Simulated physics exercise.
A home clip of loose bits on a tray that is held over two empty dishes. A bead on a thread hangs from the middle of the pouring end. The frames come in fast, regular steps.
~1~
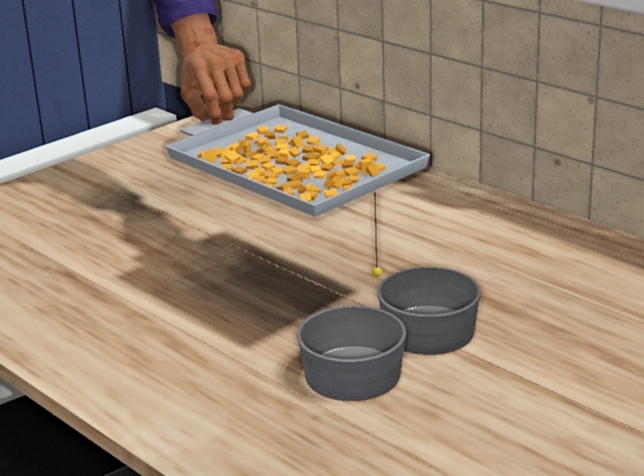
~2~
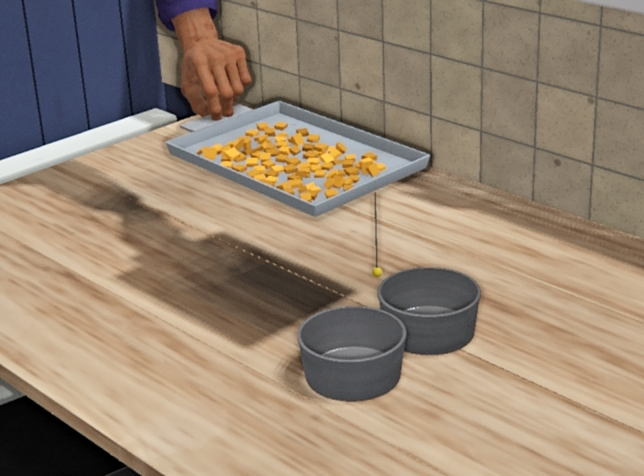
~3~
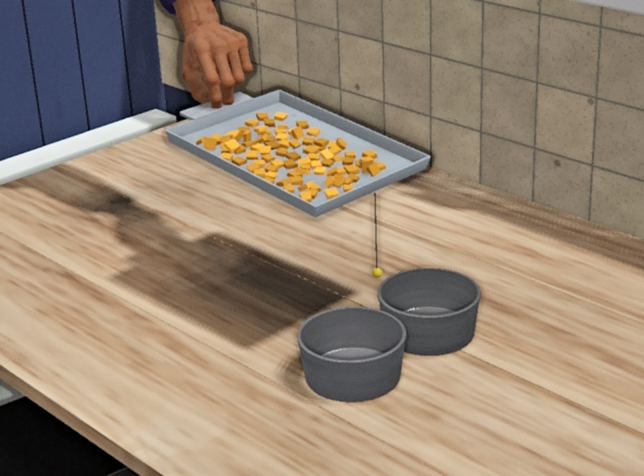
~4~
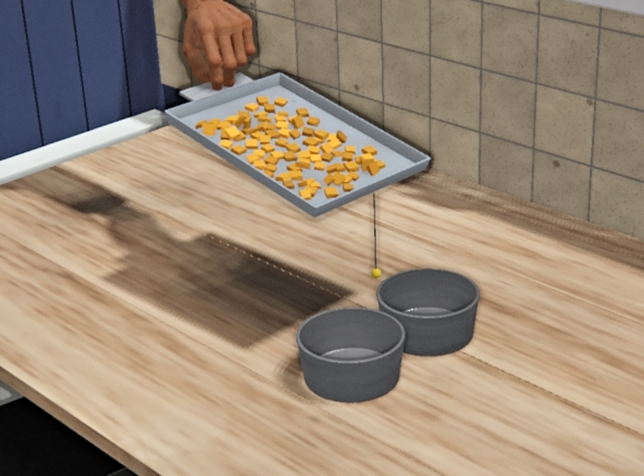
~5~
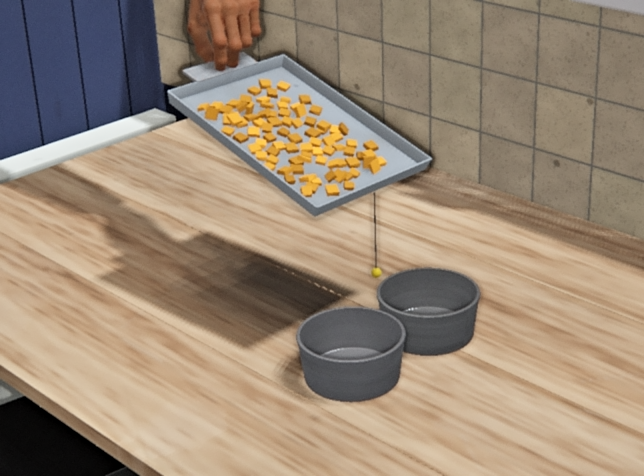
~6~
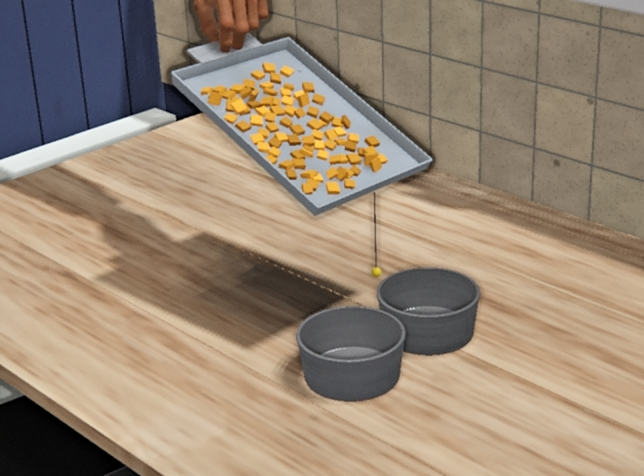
Kitchen counter, a hand raising the back of a grey tray of small orange crackers, steadily tilting it above two empty dishes.
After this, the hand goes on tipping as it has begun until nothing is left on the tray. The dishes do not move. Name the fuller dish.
The right-hand one ends fuller.
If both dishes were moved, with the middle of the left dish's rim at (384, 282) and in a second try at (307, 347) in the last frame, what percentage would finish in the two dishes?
Roughly 20 per cent, and 60 per cent.
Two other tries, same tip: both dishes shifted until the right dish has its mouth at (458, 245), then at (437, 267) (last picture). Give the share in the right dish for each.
About 0 and 30 per cent.
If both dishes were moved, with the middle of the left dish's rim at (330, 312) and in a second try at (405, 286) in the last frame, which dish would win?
In turn: The right-hand dish; the left dish.
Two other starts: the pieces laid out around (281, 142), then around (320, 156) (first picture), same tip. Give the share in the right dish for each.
Roughly 60 per cent, and 70 per cent.
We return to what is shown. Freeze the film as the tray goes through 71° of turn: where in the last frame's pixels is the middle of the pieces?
Close to (371, 177).
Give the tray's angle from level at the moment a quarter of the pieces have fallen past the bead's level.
Roughly 85°.
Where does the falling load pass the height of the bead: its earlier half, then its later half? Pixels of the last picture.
Around (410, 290) and then (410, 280).
Shortly afterwards, tray tipped steeply; the bulk on the tray; a little in the air.
Next, tray tipped past a quarter turn; a little on the tray; near a quarter in the left dish; near a third in the right dish; a little outside both; near a quarter in the air.
Some moments later, tray tipped past a quarter turn; near a quarter in the left dish; near two thirds in the right dish; a little outside both.
In the end, tray tipped past a quarter turn; near a quarter in the left dish; near two thirds in the right dish; a little outside both.
